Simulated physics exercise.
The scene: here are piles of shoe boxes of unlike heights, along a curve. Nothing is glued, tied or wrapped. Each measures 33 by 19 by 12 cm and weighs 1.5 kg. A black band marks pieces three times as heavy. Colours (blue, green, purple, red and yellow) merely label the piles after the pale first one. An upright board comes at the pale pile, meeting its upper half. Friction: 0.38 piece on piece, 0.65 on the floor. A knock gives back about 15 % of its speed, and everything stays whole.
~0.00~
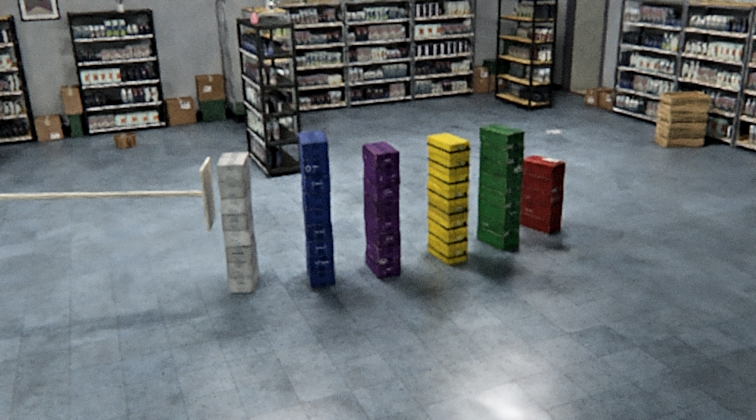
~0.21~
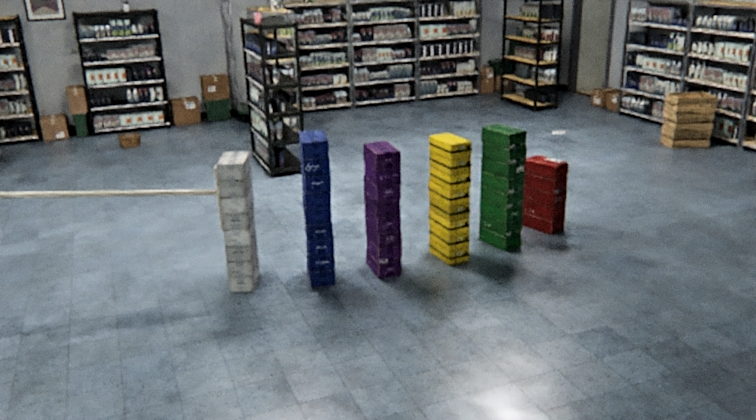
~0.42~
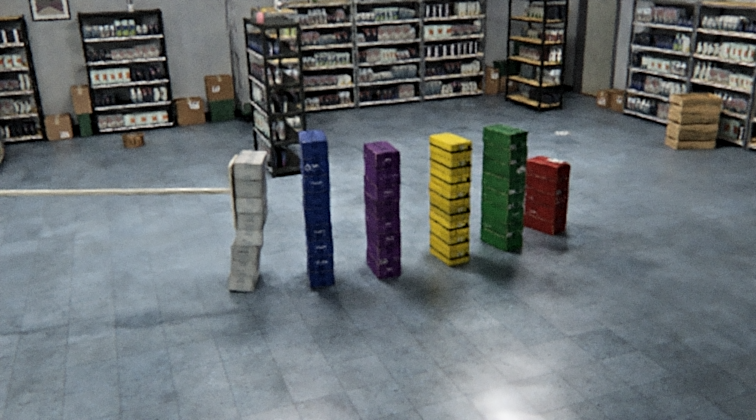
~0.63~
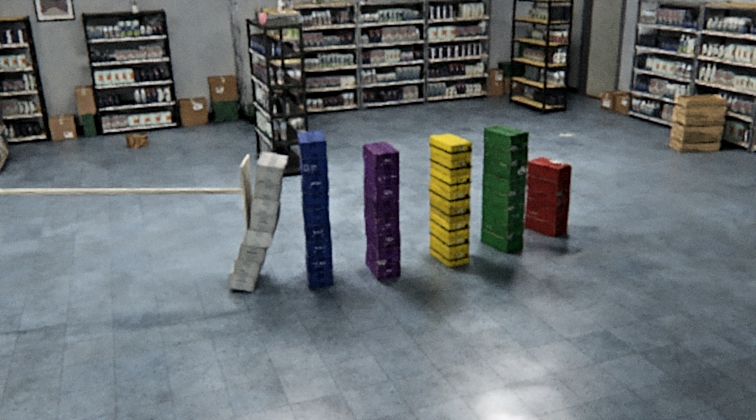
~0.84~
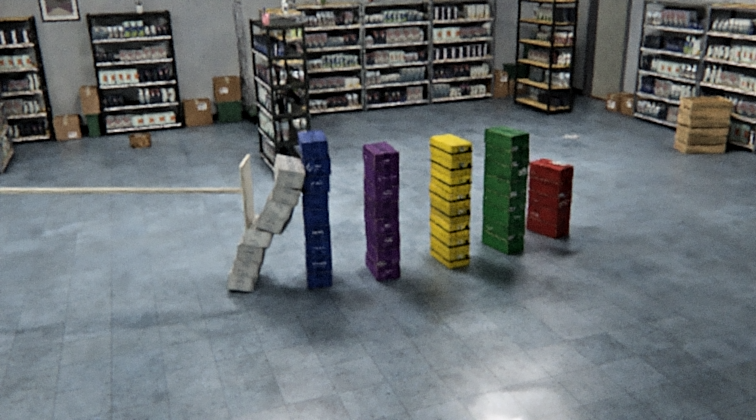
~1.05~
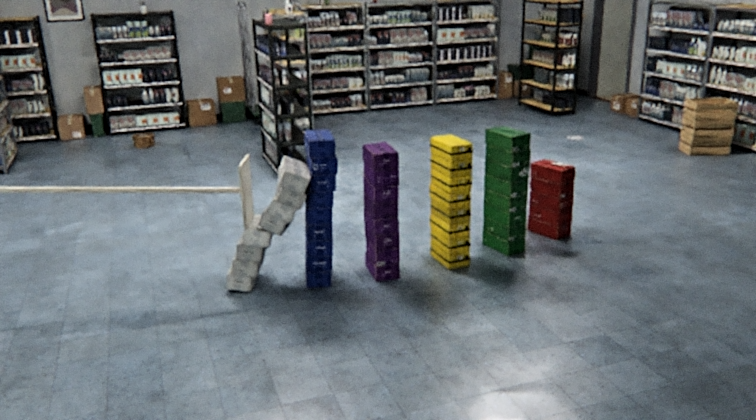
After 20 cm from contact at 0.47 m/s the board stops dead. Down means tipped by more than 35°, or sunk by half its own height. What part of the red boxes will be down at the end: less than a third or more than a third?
It comes to upwards of a third.
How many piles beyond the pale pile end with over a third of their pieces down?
5 of them.
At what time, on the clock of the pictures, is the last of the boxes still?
Near 5.0 s.
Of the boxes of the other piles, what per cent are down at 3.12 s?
80 per cent by then.
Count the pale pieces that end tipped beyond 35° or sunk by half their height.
4 of them.
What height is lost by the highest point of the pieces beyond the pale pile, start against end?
About 62 cm.
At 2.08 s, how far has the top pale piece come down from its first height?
Roughly 60 cm.
By 2.08 s, 4 of the pale pile down; none of the 5 red boxes down (8 of 38 in all colours); top red box unmoved; top blue box tilted 33°, 25 cm lower.
By 3.12 s, 4 of the pale pile down; none of the 5 red boxes down (31 of 38 in all colours); top red box tilted 10°; top blue box upside down.
When it is over (5.3 s), 4 of the pale pile down; 4 of the 5 red boxes down (35 of 38 in all colours); top red box upside down; top blue box upside down. That is 80 per cent. In pixels of the last frame, middles, top red box near (621, 196), top blue box near (512, 288).
